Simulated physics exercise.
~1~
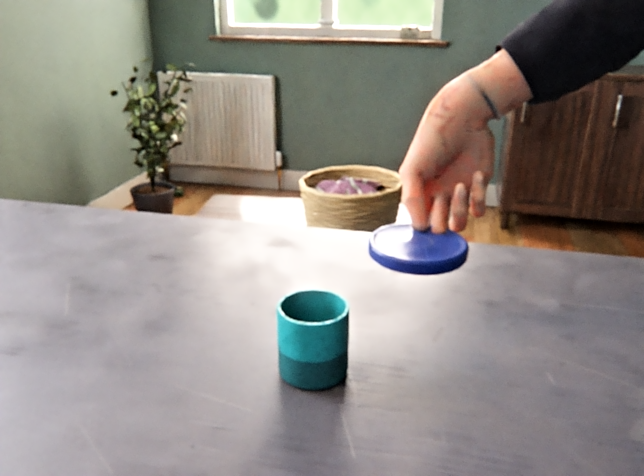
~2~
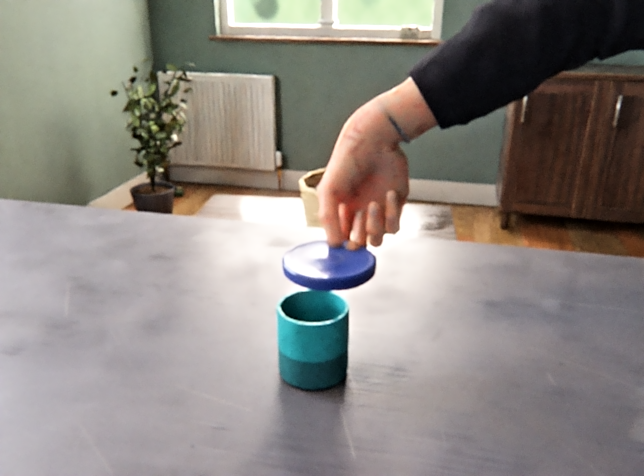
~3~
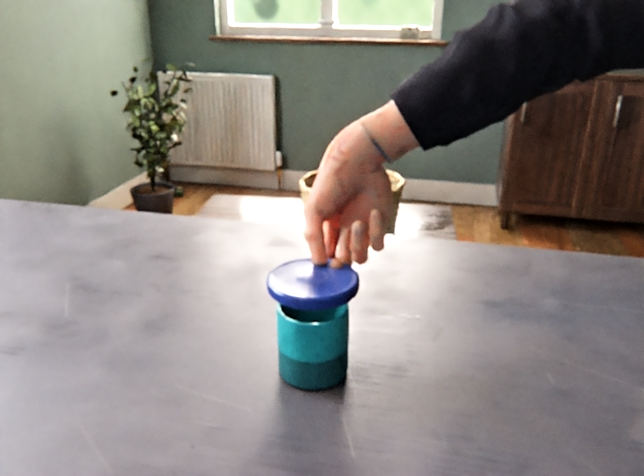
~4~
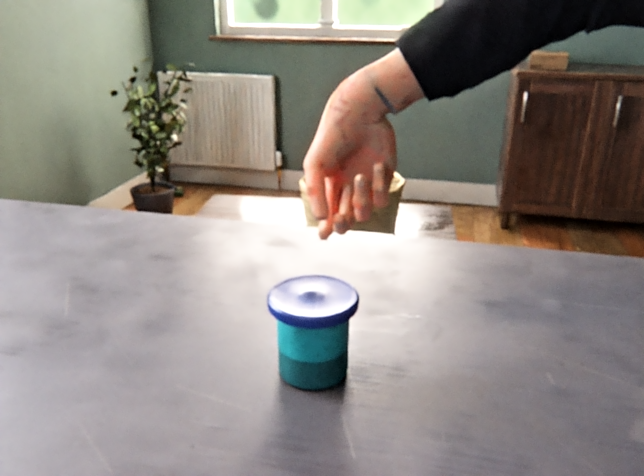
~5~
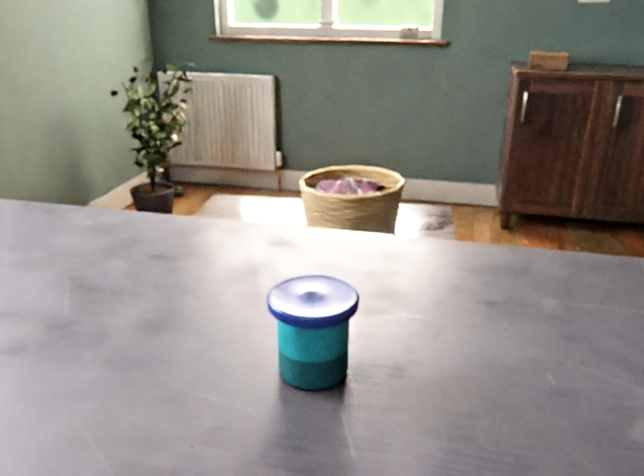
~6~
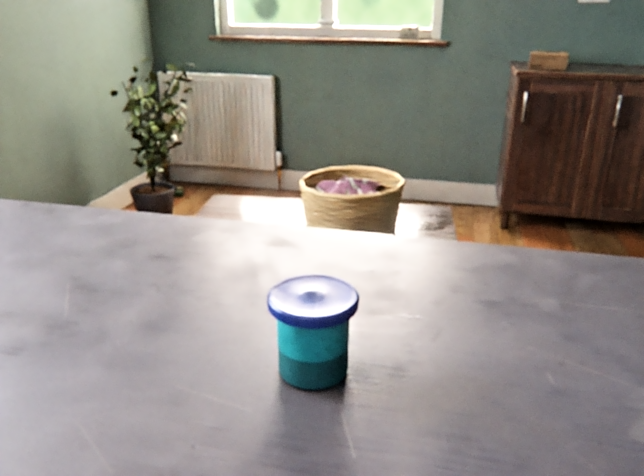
A hand carried a round blue lid leftward over a teal pot on a gray table, lowered it onto the rim, then let go and drew away, and the lid stayed resting on top, covering the pot.
